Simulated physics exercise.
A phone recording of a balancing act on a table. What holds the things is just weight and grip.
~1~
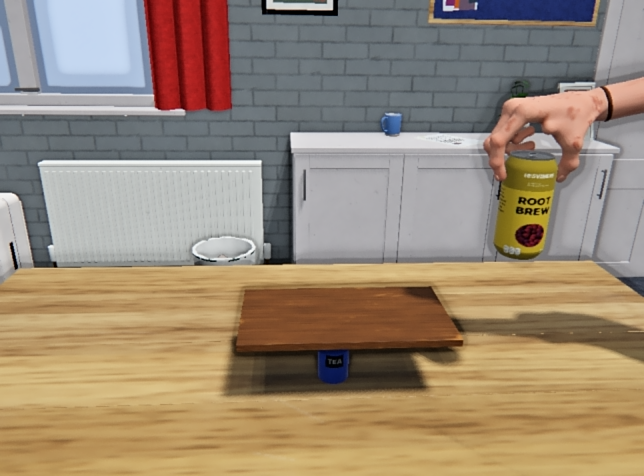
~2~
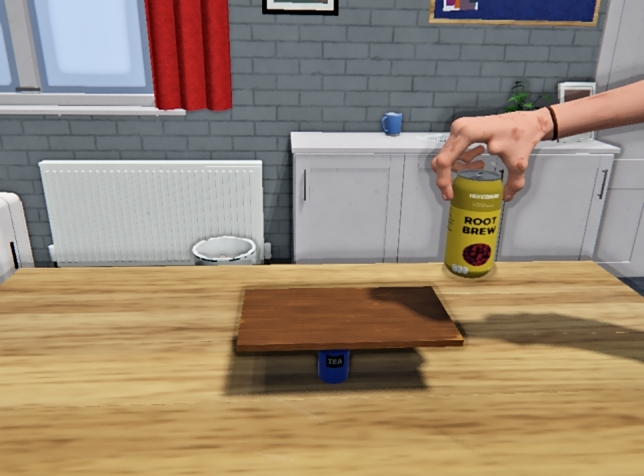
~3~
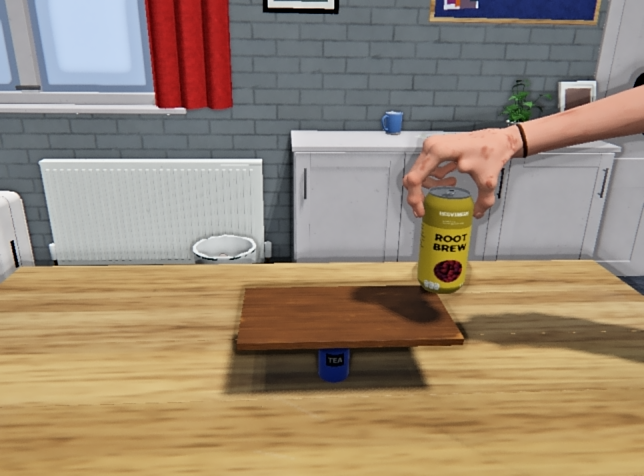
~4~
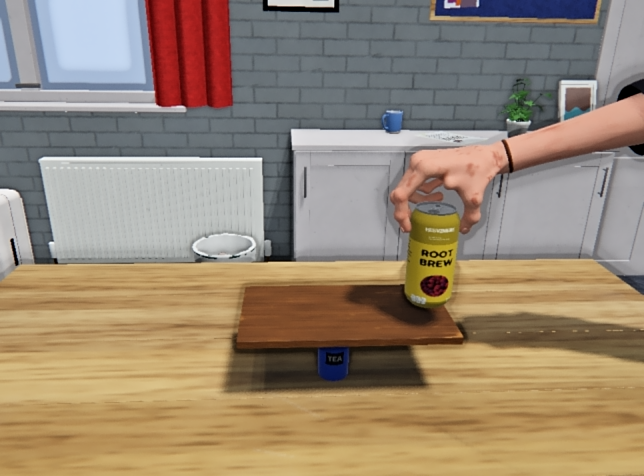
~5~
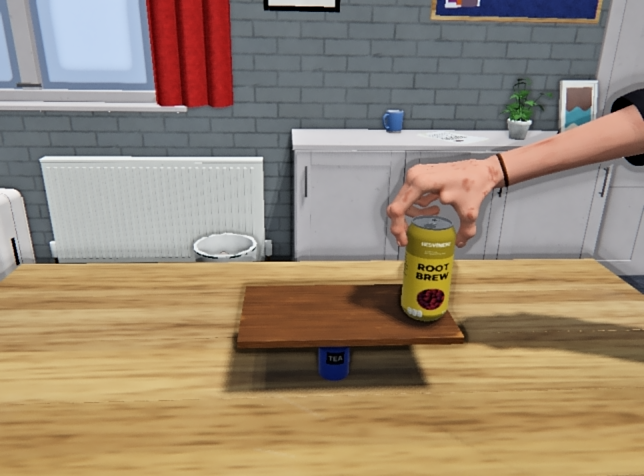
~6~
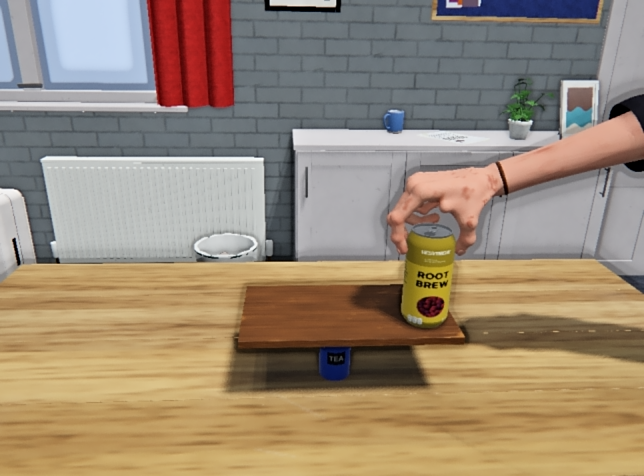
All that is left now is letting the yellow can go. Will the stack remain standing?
No.
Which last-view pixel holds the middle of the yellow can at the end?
End position in the final view: Approximately (512, 365).
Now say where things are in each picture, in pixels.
On its way; yellow can (524, 205), in the first frame.
On its way; yellow can (473, 224), in the second frame.
On its way; yellow can (445, 240), in the third frame.
On its way; yellow can (432, 255), in the fourth frame.
On its way; yellow can (428, 269), in the fifth frame.
In place under the hand; yellow can (428, 276), in the sixth frame.
Then, 0.30 s later than the last frame, yellow can now fallen; brown board tilted by 39°.
Then, 0.40 s later than the last frame, brown board tilted by 42°.
Then, 0.60 s later than the last frame, brown board tilted by 29°; blue shaker moved a little.
When it is over, fallen, yellow can; moved from the start, brown board; blue shaker as before. End places, in pixels of the last picture, yellow can near (512, 365). The stack comes apart.
